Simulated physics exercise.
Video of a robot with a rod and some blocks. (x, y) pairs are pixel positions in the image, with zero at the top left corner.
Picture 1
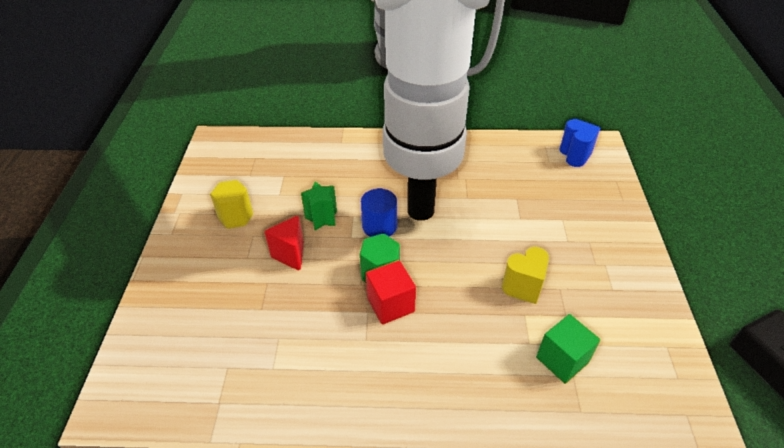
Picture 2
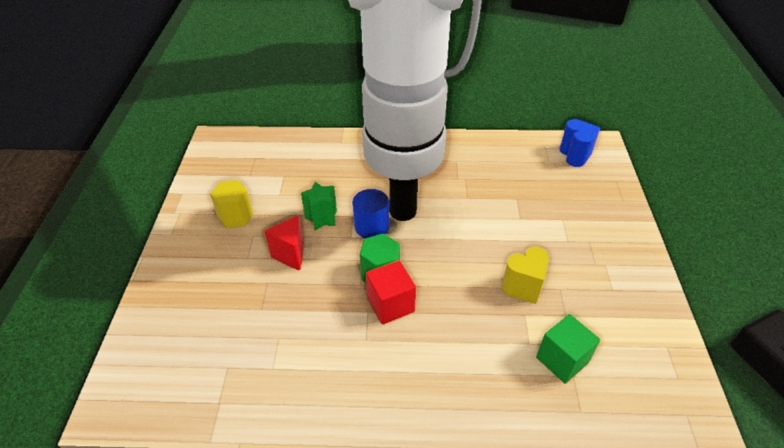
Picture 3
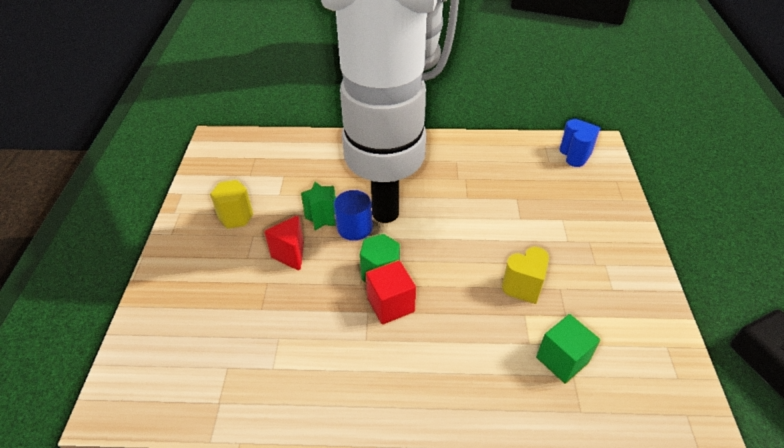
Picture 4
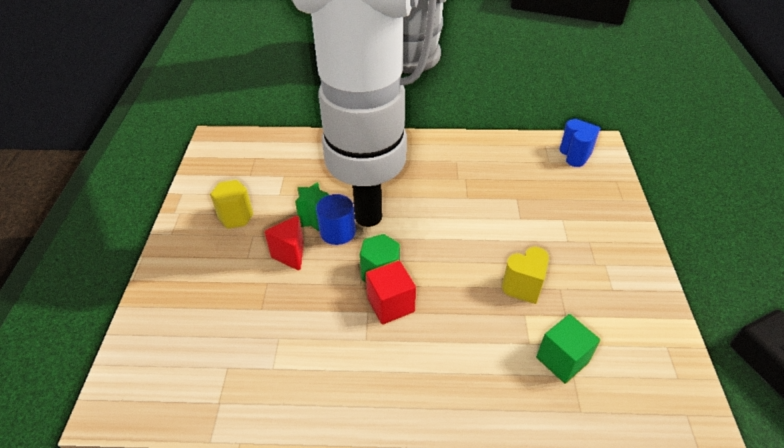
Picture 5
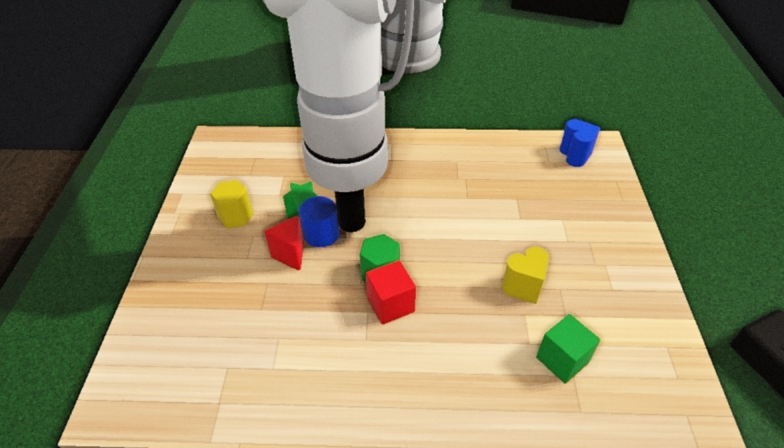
A robot's black rod pushes a blue cylinder left, nudging the green star block aside.
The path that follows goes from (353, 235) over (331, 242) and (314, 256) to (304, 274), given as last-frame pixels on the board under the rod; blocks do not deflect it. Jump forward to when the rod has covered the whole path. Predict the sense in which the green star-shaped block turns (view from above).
Its rotation is clockwise.
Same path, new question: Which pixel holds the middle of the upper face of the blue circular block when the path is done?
I'd guess (288, 212).
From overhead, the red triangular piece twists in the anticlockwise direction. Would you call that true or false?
This is true.
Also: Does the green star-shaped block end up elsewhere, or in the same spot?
The green star-shaped block will not stay where it is.
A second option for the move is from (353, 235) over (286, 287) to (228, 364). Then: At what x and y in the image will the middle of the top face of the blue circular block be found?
I predict (294, 214).
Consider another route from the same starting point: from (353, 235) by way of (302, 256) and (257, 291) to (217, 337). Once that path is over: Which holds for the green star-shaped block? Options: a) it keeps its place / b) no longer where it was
b (no longer where it was)
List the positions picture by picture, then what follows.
In the first frame, rod's lower end at (421, 211); red triangular piece at (286, 230); green star-shaped block at (319, 192); blue circular block at (379, 200); green six-sided block at (380, 248).
In the second frame, rod at (403, 212); blue circular block at (371, 200).
In the third frame, rod at (386, 214); blue circular block at (353, 202).
In the fourth frame, rod at (369, 218); green star-shaped block at (311, 193); blue circular block at (335, 206).
In the fifth frame, rod at (352, 223); red triangular piece at (286, 230); green star-shaped block at (300, 191); blue circular block at (318, 208); green six-sided block at (380, 248).
The first path, step by step. Halfway along, rod at (319, 237); red triangular piece at (268, 231), turned 65° anticlockwise; green star-shaped block at (292, 188), turned 30° clockwise; blue circular block at (289, 212).
At the end, rod at (301, 262); red triangular piece at (267, 232), turned 65° anticlockwise; green star-shaped block at (292, 188), turned 30° clockwise; blue circular block at (288, 212); green six-sided block still.
